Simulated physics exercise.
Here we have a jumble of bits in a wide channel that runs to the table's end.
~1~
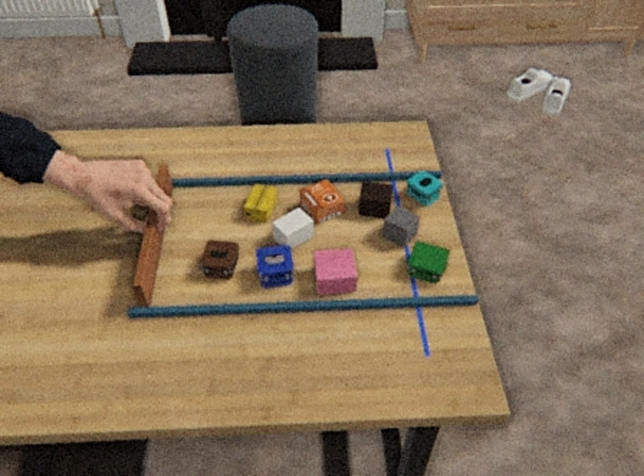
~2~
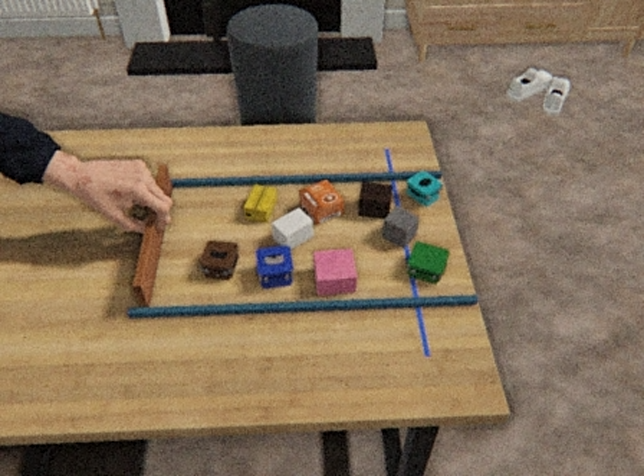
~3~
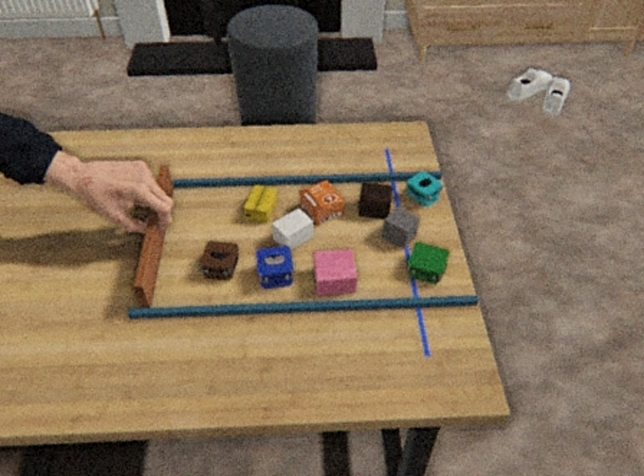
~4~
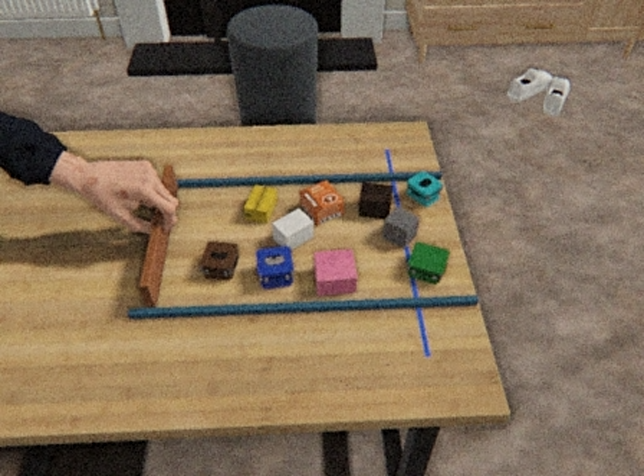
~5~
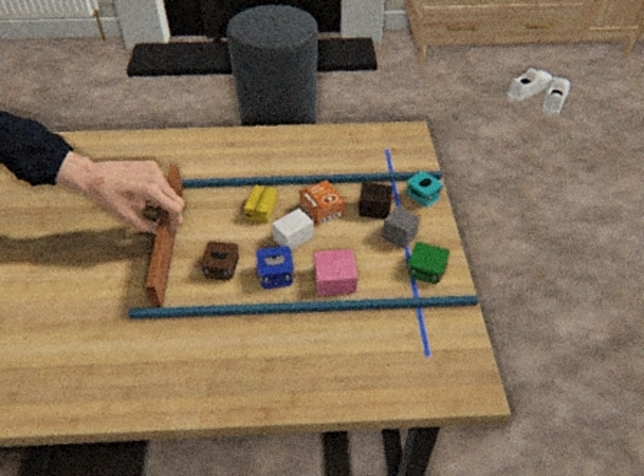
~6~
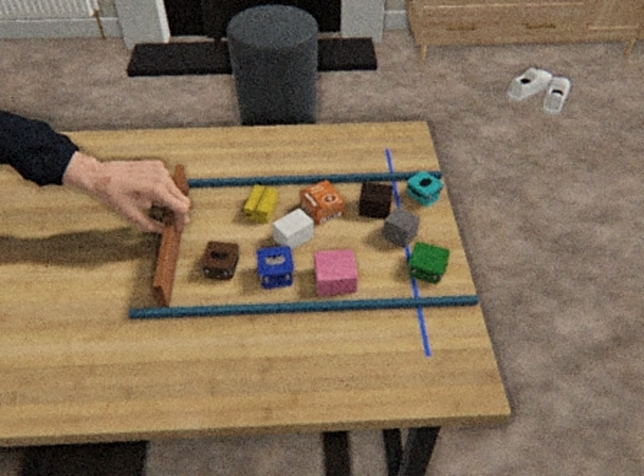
A hand slides a brown board slightly right toward colourful blocks that stay still.
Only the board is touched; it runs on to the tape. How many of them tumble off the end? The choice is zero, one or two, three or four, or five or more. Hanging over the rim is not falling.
As it turns out, the number that fall off is three or four.
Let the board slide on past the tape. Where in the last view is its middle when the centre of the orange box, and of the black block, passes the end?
About (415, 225), and (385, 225) for the other.
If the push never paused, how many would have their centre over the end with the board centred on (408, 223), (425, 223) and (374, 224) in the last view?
Past the end: 3, 7 and 1.
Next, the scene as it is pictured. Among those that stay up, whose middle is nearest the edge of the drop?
That is the turquoise case.
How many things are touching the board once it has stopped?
In contact: 3.
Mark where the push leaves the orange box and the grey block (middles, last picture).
Near (440, 205) and (444, 226).
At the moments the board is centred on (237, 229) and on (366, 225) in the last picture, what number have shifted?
First 2, then 10.
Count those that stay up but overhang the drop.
It comes to 3.
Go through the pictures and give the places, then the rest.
The first frame shows turquoise case (424, 189); green case (428, 263); grey block (401, 227); board (155, 231); tape (404, 235).
The second frame shows green case (428, 263); white block (293, 230).
The third frame shows grey block (401, 228); black block (376, 201).
The fourth frame shows turquoise case (424, 190); brown case (221, 261).
The fifth frame shows green case (428, 264); pink block (335, 272).
The sixth frame shows turquoise case (424, 189); green case (428, 263); grey block (401, 228); board (173, 232); tape (404, 236).
Soon after, none off yet; turquoise case at rest near (424, 189); green case at rest near (428, 263); grey block at rest near (401, 228).
Then, none off yet; turquoise case moving near (427, 188); green case moved about its own width near (459, 262); grey block at rest near (401, 228).
At rest, the number that fall off is three or four; fallen, pink block, black block and green case.
